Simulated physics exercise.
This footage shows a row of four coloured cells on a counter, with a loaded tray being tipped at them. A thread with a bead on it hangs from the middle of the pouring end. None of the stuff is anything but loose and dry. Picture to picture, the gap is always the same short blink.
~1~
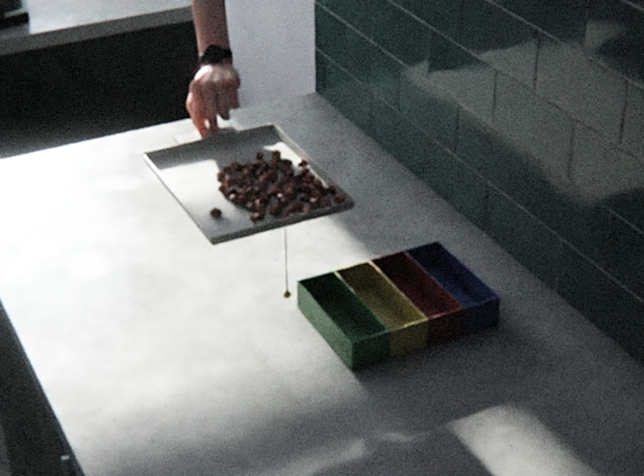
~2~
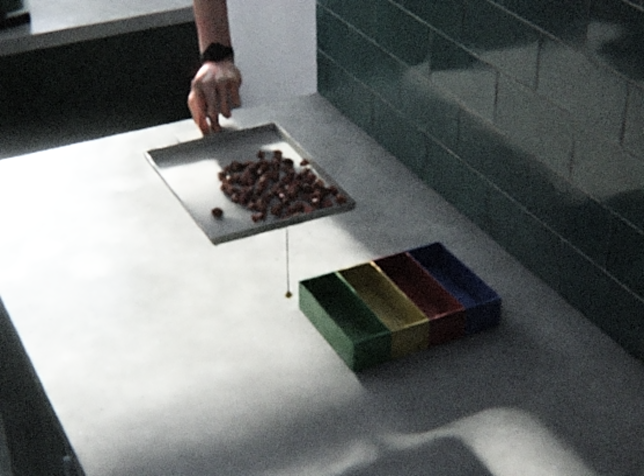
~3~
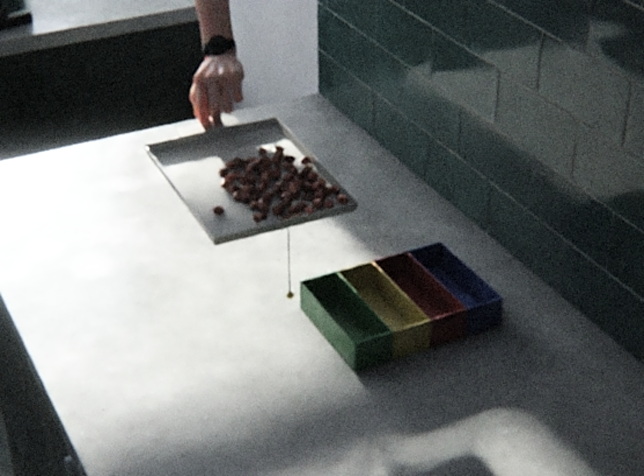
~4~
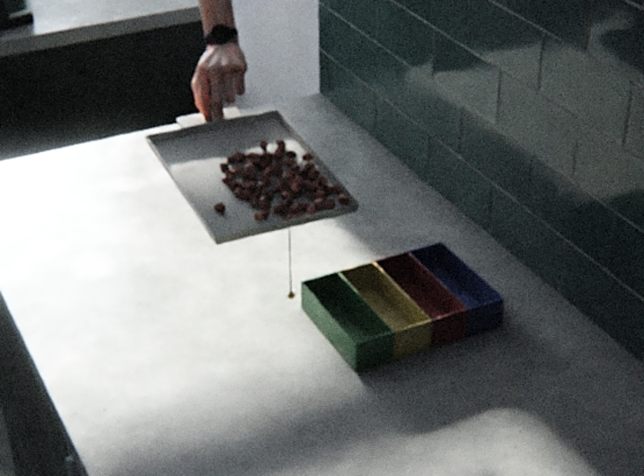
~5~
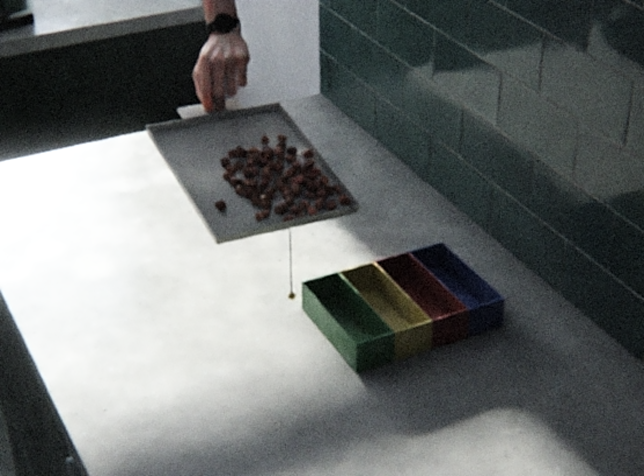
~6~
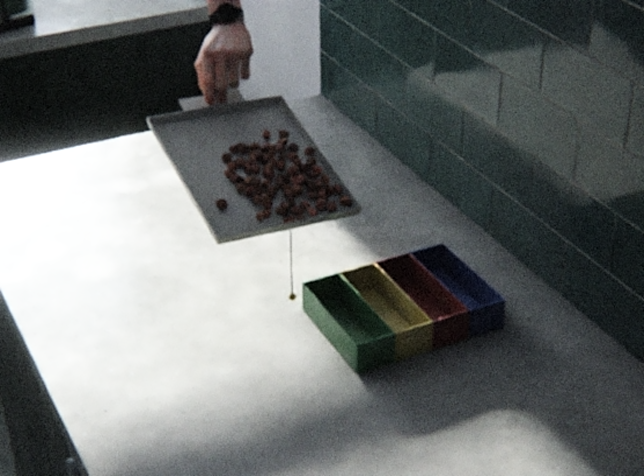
On a counter, a hand slowly tilts a tray of reddish-brown bits near four coloured cells.
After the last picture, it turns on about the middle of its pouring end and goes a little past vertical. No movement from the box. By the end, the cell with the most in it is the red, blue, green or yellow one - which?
The green one.
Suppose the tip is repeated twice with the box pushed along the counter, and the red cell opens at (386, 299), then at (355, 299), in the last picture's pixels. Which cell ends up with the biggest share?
That yellow cell first, red second.
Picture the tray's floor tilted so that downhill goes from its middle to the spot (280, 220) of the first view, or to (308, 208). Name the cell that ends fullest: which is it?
The first try: The cell in green. The second: The green one.
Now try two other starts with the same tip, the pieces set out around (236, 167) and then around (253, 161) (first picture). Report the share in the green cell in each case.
Estimate: 30 % first, 50 % second.
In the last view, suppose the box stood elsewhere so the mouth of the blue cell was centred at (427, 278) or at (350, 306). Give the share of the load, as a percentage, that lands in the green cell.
Close to 30 in a hundred first, close to 0 in a hundred second.
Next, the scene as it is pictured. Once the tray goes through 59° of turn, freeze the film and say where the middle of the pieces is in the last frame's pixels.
Near (312, 193).
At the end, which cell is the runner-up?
Place 2: Yellow.
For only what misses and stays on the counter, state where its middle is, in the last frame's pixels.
Centre: Close to (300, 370).
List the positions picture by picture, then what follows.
In the first picture, corners of the pouring end (212, 236) and (352, 200), level; middle of the load (274, 190), bits of crushed brick; bead on its thread (287, 295); green cell (371, 348); yellow cell (408, 336); red cell (445, 325); blue cell (481, 314).
In the second picture, corners of the pouring end (213, 237) and (354, 201), level; middle of the load (276, 190).
In the third picture, corners of the pouring end (215, 236) and (356, 202), tipped barely, lowest at the right corner; middle of the load (277, 188).
In the fourth picture, corners of the pouring end (217, 236) and (357, 203), tipped a little, lowest at the right corner; middle of the load (278, 186).
In the fifth picture, corners of the pouring end (218, 236) and (358, 204), tipped a little, lowest at the right corner; middle of the load (279, 183).
In the sixth picture, corners of the pouring end (219, 237) and (359, 206), tipped a little, lowest at the right corner; middle of the load (281, 182); green cell (376, 350); yellow cell (414, 339); red cell (451, 327); blue cell (487, 316).
Just after the last frame, tray tipped steeply; almost all on the tray; just a few falling or outside the box.
A moment on, tray tipped right over; about a tenth on the tray; roughly a third in the green cell; roughly a quarter in the yellow cell; roughly a third falling or outside the box.
Further on, tray tipped past a quarter turn; roughly half in the green cell; roughly a quarter in the yellow cell; roughly a third falling or outside the box.
When it is over, tray tipped past a quarter turn; roughly half in the green cell; roughly a quarter in the yellow cell; not one in the red cell; not one in the blue cell; roughly a third outside the box.
